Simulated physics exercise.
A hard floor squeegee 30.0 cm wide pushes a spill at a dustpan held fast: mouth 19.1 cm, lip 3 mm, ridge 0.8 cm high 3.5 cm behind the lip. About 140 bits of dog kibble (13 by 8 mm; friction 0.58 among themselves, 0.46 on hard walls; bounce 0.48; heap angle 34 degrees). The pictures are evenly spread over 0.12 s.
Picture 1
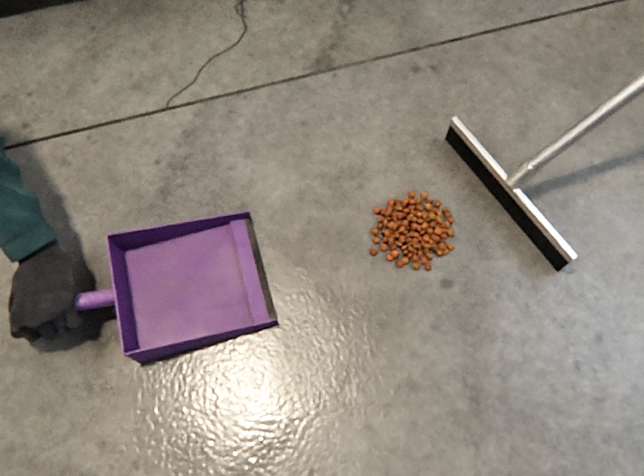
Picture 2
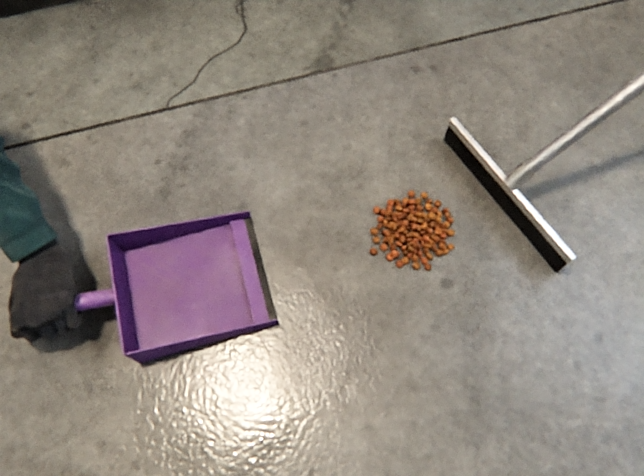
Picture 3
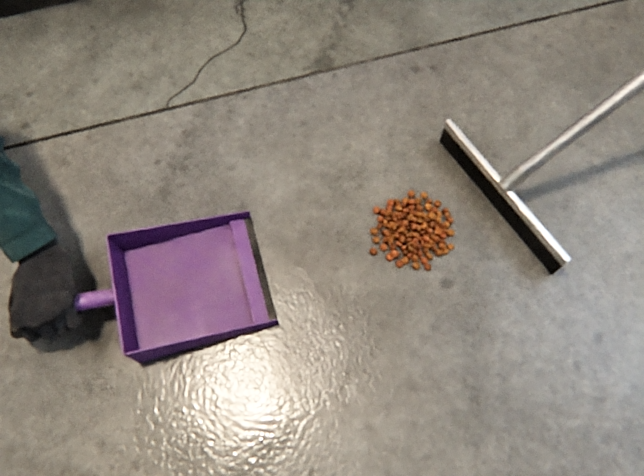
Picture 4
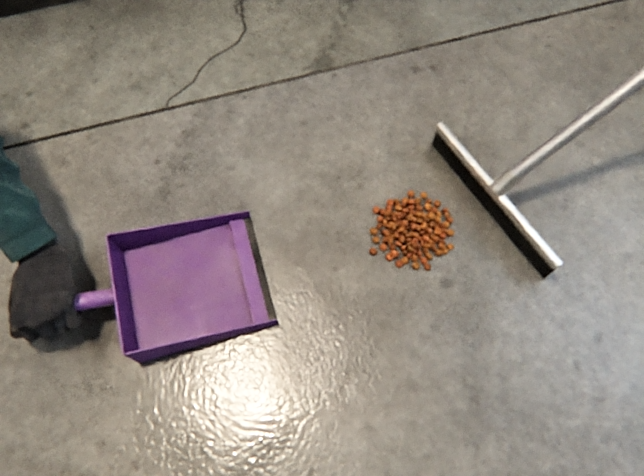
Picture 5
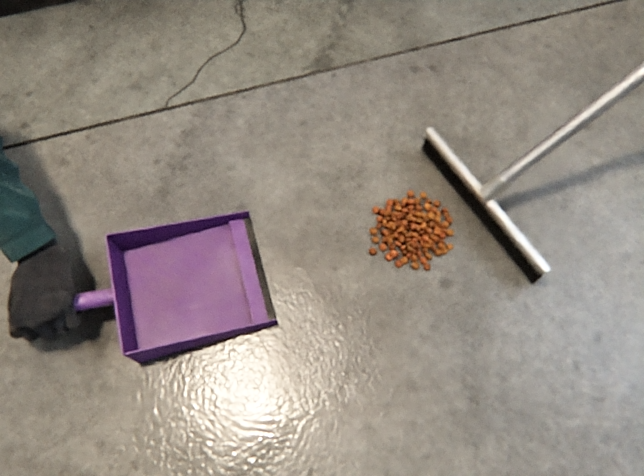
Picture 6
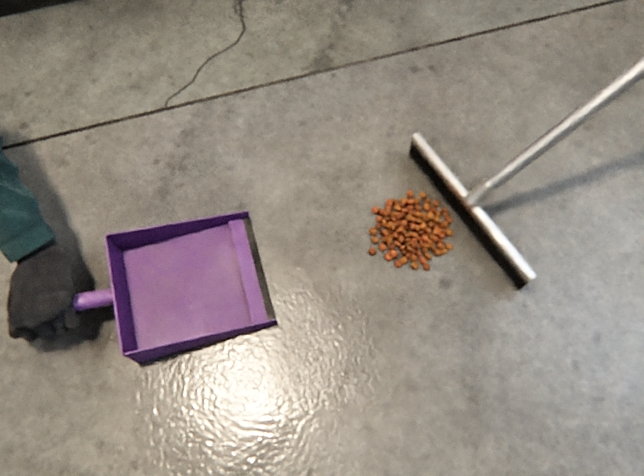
A gloved hand holds a purple dustpan still while a squeegee slides left to brown kibble.
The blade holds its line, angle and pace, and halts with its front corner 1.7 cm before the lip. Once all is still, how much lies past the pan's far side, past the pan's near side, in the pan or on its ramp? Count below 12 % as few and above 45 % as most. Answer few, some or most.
Far side few, near side some, pan some.
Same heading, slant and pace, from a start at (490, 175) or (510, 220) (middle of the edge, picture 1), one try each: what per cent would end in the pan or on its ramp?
Some 25 and 30 per cent.
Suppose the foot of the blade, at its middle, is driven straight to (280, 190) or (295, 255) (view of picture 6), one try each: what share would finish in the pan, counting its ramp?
About 5 and 25 per cent.
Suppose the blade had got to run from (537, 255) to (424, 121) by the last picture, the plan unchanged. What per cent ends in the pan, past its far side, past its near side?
Pan 0, far 10, near 0.
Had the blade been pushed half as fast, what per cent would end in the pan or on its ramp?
Then about 10 per cent.
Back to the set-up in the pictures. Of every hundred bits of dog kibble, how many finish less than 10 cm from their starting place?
Roughly 0 per cent.
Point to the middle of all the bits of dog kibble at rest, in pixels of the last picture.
Around (271, 308).
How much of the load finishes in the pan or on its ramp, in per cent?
Roughly 25 per cent.
Then, 0.14 s after the last picture, middle of the blade 19 cm from the lip; 0 % over the lip, far side 0 %, near side 10 %.
Then, 0.23 s after the last picture, middle of the blade 9 cm from the lip; 0 % over the lip, far side 0 %, near side 25 %.
Then, 0.46 s after the last picture, middle of the blade 6 cm from the lip; 25 % over the lip, far side 0 %, near side 35 %.
In the end, far side 0 %, near side 35 %, pan 25 %, in front of the lip or behind the blade 35 %.
